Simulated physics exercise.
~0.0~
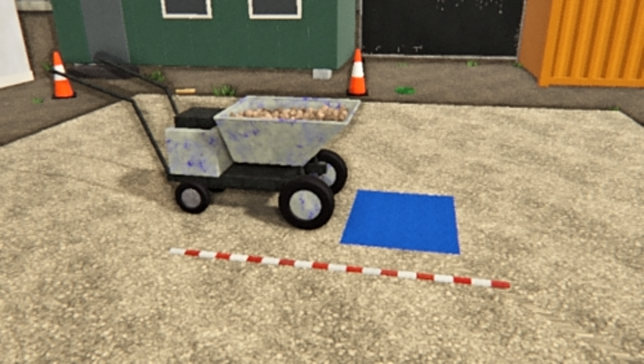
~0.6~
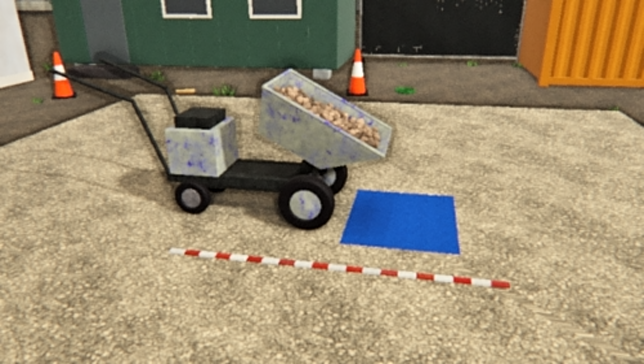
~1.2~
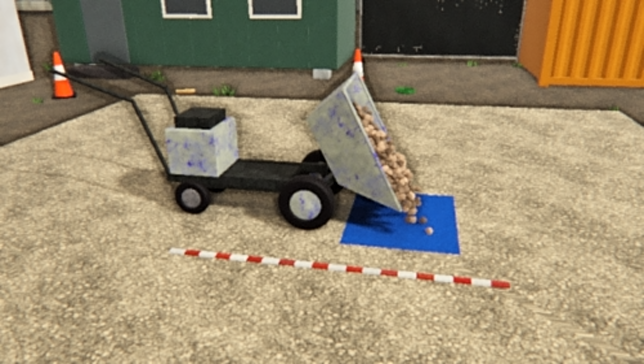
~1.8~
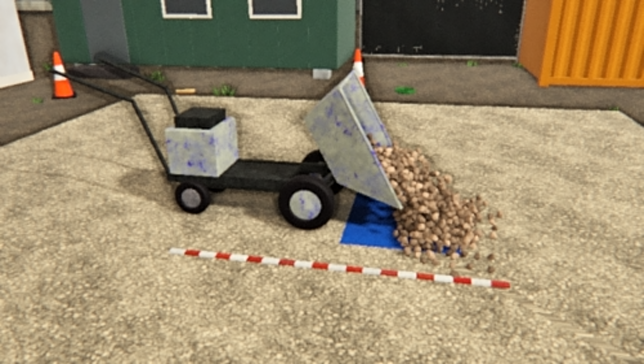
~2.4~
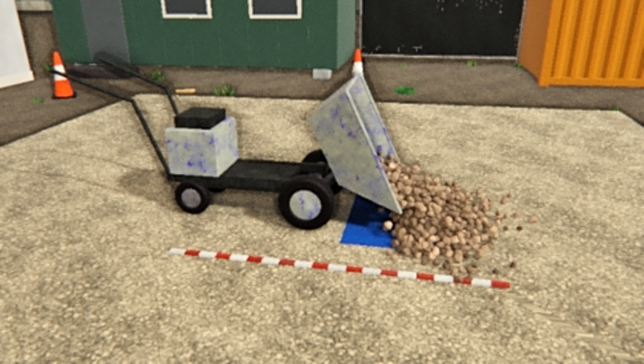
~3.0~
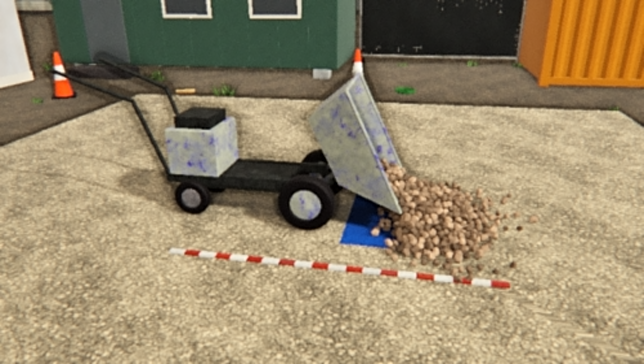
We see a small powered barrow tip its steel tray forward, sending brownish stones sliding onto a blue sheet on the ground; they spread into a pile covering much of the sheet and spilling beyond it to the right, while some stay at the steeply tilted tray's lip.
